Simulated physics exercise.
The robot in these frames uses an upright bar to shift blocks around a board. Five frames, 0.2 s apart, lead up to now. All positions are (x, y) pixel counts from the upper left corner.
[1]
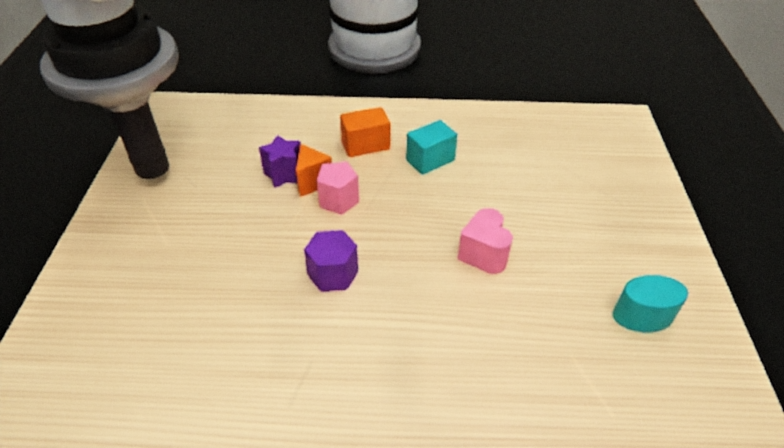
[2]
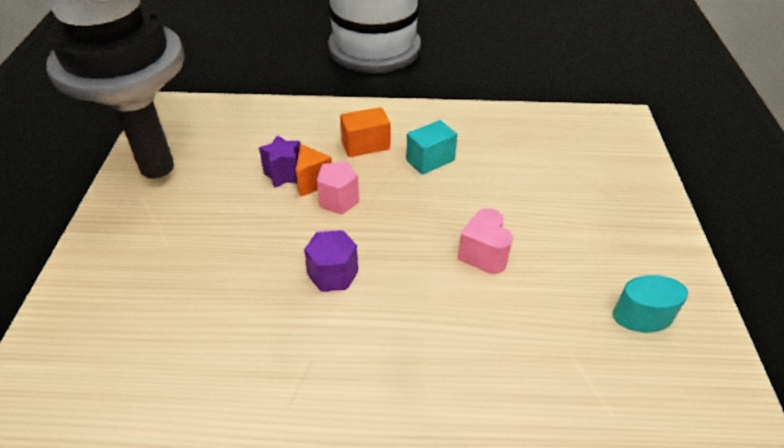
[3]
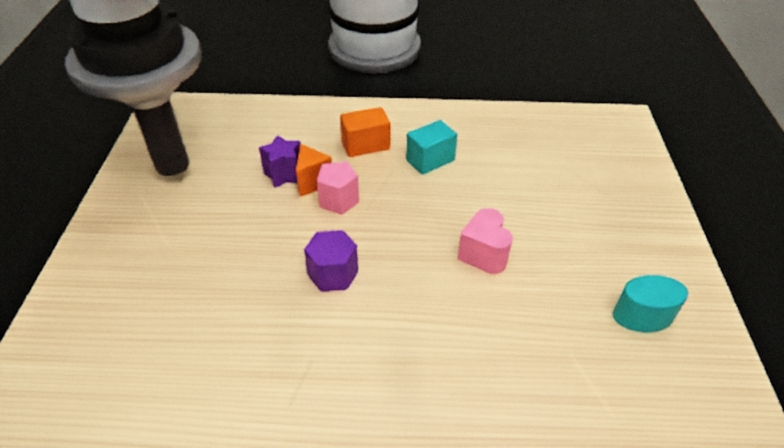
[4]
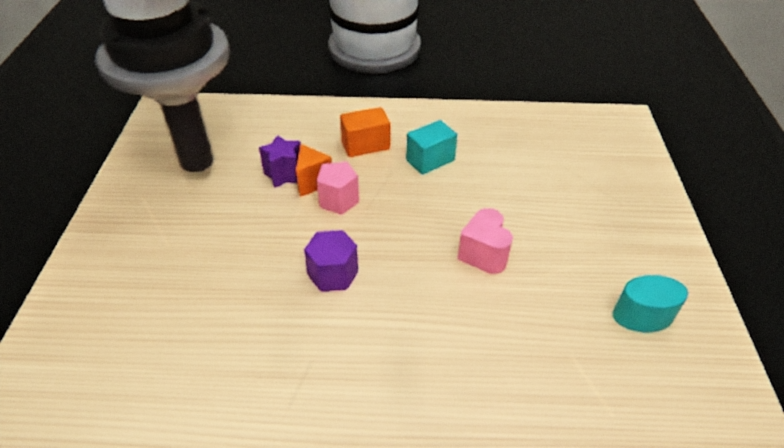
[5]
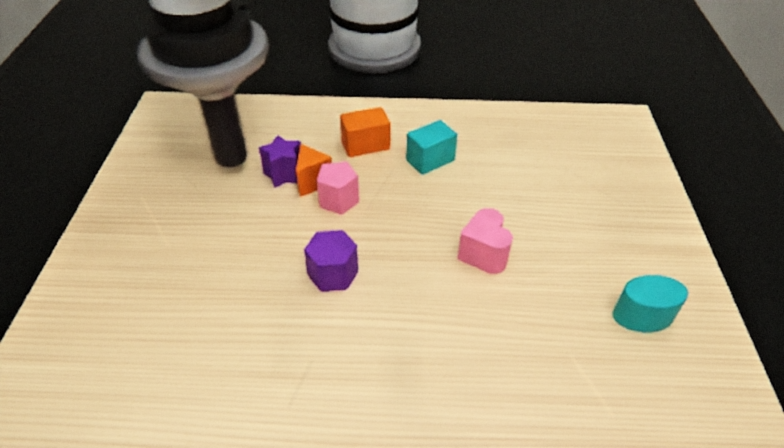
The video shows a robot's dark upright bar above a light wooden board of purple, orange, pink and teal blocks, moving rightward from the upper left until it is near the purple star, while the blocks stay still.
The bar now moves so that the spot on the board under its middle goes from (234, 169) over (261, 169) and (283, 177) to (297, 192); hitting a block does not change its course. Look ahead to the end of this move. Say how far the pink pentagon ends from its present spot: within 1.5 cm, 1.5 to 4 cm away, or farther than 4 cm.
The move is medium, 1.5 to 4 cm.
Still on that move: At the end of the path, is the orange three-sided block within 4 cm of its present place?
No, I don't think so.
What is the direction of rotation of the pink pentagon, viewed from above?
Looking down on the board, it turns clockwise.
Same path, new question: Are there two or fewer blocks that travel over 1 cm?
No.
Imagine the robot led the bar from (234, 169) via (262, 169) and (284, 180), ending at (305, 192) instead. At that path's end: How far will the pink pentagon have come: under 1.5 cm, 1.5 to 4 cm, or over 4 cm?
Between 1.5 and 4 cm.
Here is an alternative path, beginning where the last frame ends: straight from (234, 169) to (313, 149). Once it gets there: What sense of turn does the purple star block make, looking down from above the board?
My prediction: CW.
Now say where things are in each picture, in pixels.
In the first picture, tip of the bar (153, 169), middles of tops, purple star block (280, 147), orange three-sided block (310, 156), pink pentagon (337, 173), orange rectangle (365, 118).
In the second picture, bar (158, 168), nothing pushed.
In the third picture, bar (173, 166), nothing pushed.
In the fourth picture, bar (198, 163), nothing pushed.
In the fifth picture, bar (232, 158), purple star block (280, 147), orange three-sided block (310, 156), pink pentagon (337, 173), orange rectangle (365, 118).
The first path, step by step. Halfway along, bar (272, 161); purple star block (297, 154), turned 15° anticlockwise; orange three-sided block (329, 157); pink pentagon (345, 176), turned 20° clockwise.
At the end, bar (296, 181); purple star block (326, 166), turned 35° anticlockwise; orange three-sided block (357, 158), turned 20° anticlockwise; pink pentagon (367, 183), turned 60° clockwise; orange rectangle unmoved.
